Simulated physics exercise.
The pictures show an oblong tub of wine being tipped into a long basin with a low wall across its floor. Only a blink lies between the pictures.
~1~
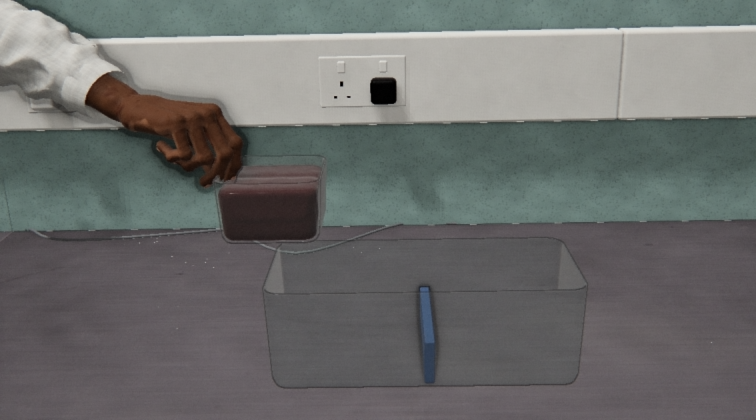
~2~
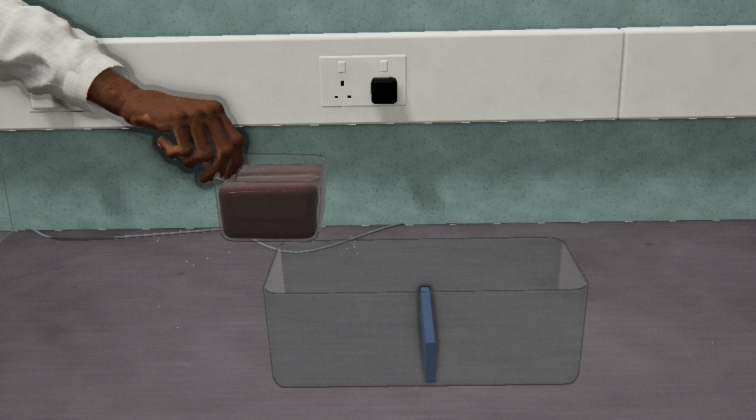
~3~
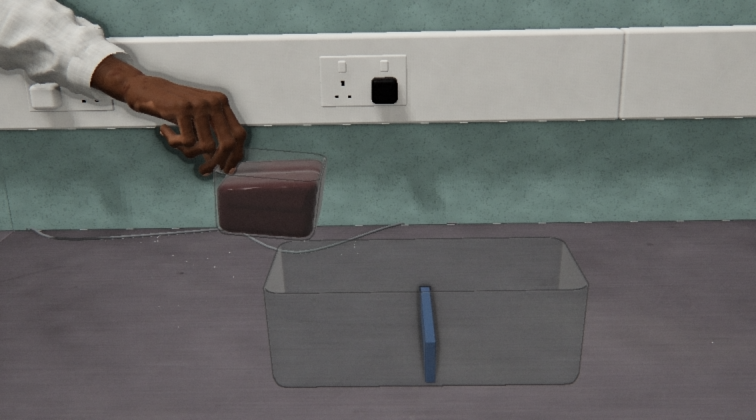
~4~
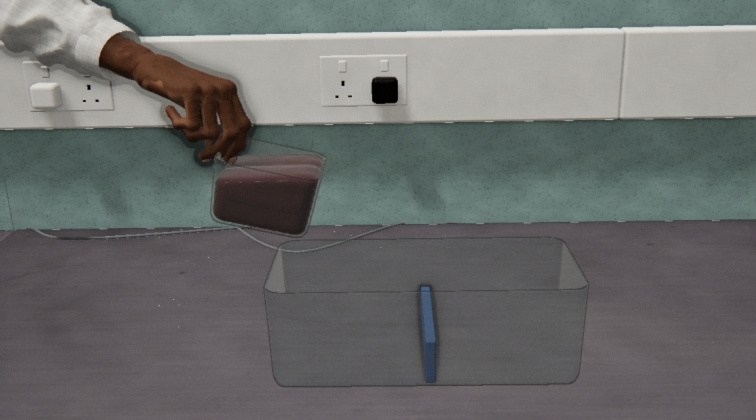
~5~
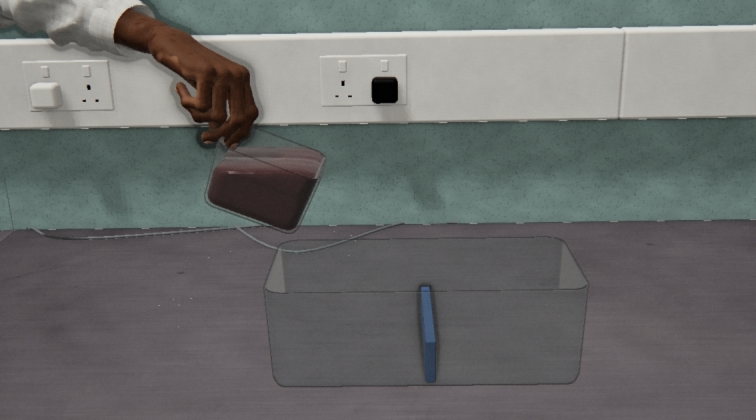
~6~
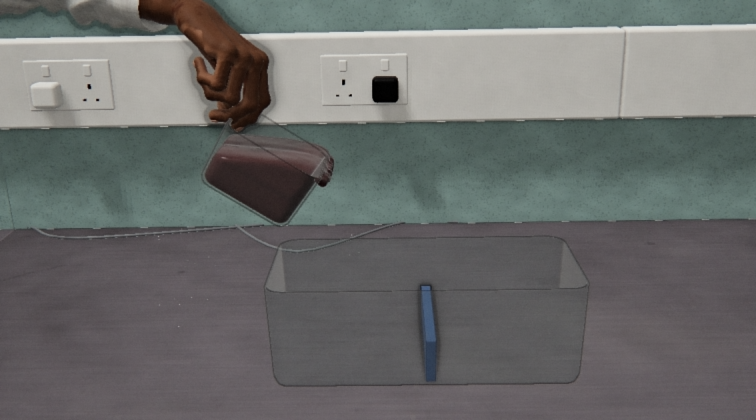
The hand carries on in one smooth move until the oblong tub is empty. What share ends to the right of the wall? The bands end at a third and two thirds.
In the end from a third to two thirds is right of the wall.
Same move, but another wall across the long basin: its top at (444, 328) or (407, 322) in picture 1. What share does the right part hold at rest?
The first gives 25 %, the second 75 %.
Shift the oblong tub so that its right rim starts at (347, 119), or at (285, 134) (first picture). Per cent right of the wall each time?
The first gives 80 %, the second 5 %.
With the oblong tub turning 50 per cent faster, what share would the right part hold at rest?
Near 40 %.
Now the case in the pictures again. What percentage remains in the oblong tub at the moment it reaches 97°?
About 30 per cent.
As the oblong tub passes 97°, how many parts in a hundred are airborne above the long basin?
Near 50 %.
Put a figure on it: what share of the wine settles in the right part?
Near 45 %.
A moment on, the oblong tub is tipped on its side and 31 per cent is still to pour, 18 is left of the wall and 0 right of it.
Next, the oblong tub is tipped right over and 2 per cent is still to pour, 43 is left of the wall and 46 right of it.
Then the oblong tub is tipped right over and 0 per cent is still to pour, 53 is left of the wall and 45 right of it.
Later the oblong tub is tipped right over and 0 per cent is still to pour, 54 is left of the wall and 45 right of it.
At rest 53 per cent lies left of the wall, 45 right of it and 2 outside.
